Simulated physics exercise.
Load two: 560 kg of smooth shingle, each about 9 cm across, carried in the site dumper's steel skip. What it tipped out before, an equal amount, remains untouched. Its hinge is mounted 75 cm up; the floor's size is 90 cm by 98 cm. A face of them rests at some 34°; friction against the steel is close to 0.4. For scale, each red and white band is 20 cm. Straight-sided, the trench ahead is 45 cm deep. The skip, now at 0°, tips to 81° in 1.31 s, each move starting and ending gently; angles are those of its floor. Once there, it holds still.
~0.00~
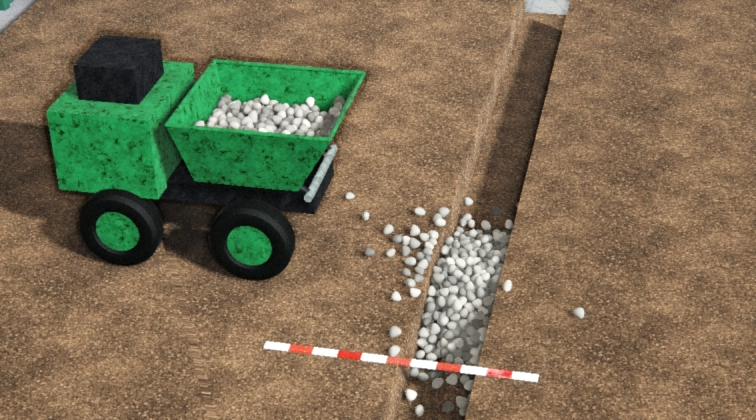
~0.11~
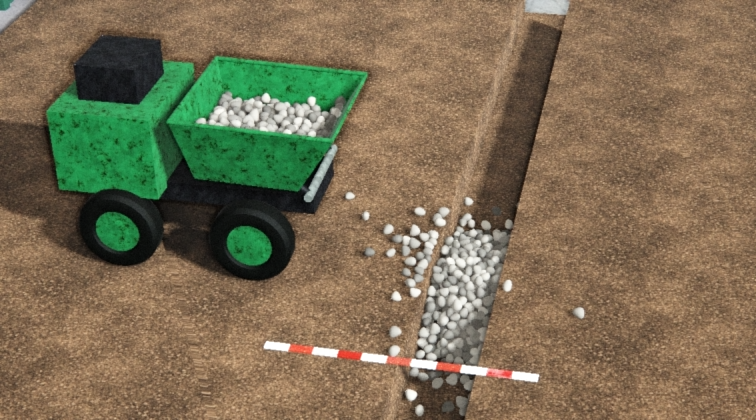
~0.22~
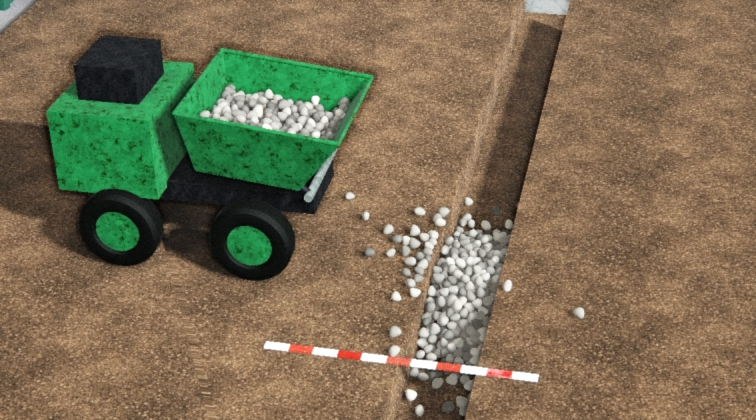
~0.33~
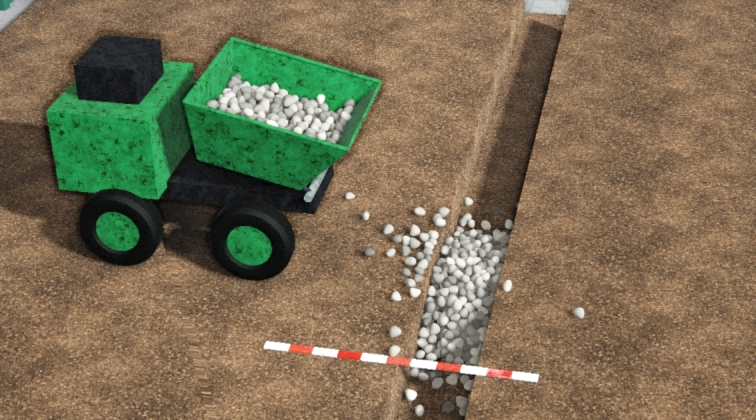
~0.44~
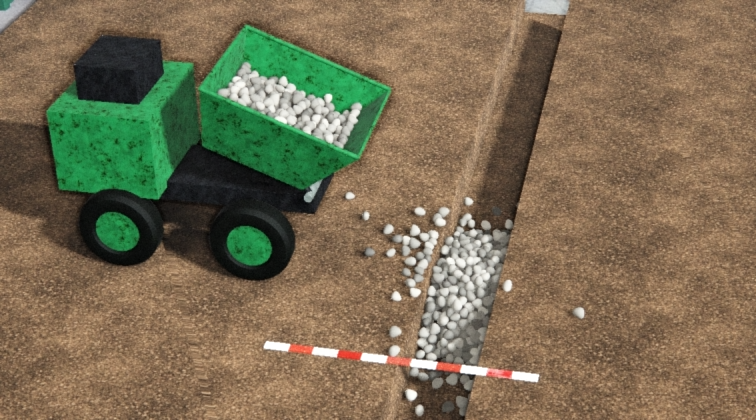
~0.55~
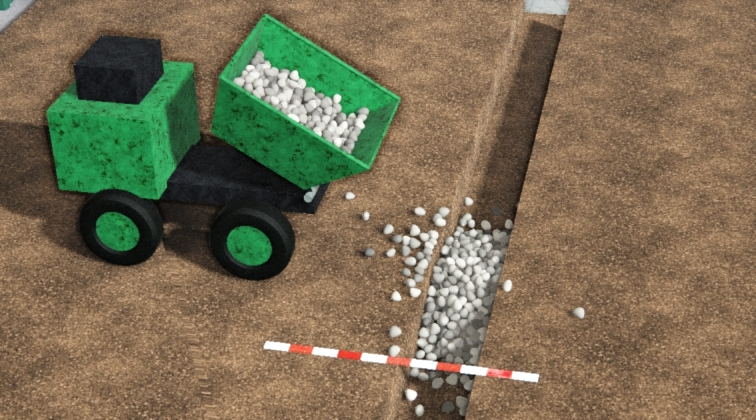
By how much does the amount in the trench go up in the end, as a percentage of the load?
About 85 per cent.
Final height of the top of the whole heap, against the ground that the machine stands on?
It sits around 22 centimetres higher than that ground.
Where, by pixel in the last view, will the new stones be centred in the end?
Roughly pixel (468, 264) in the last view.
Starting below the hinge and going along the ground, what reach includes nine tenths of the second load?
Roughly 160 cm ahead of it.
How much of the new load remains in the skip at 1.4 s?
Close to 70 in a hundred is still held.
After 1.0 s the floor is at 68°; in per cent of one load, 100 in the skip, 5 short of the trench, 94 in the trench; the foremost stones are at (512, 279).
After 1.4 s the floor is at 81°; in per cent of one load, 72 in the skip, 13 short of the trench, 115 in the trench; the foremost stones are at (512, 279).
After 1.8 s the floor is at 81°; in per cent of one load, 28 in the skip, 13 short of the trench, 155 in the trench, 4 past the trench; the foremost stones are at (553, 265).
After 4.6 s the floor is at 81°; in per cent of one load, 0 in the skip, 10 short of the trench, 180 in the trench, 10 past the trench; the foremost stones are at (655, 265). Net gain in the trench, 85.
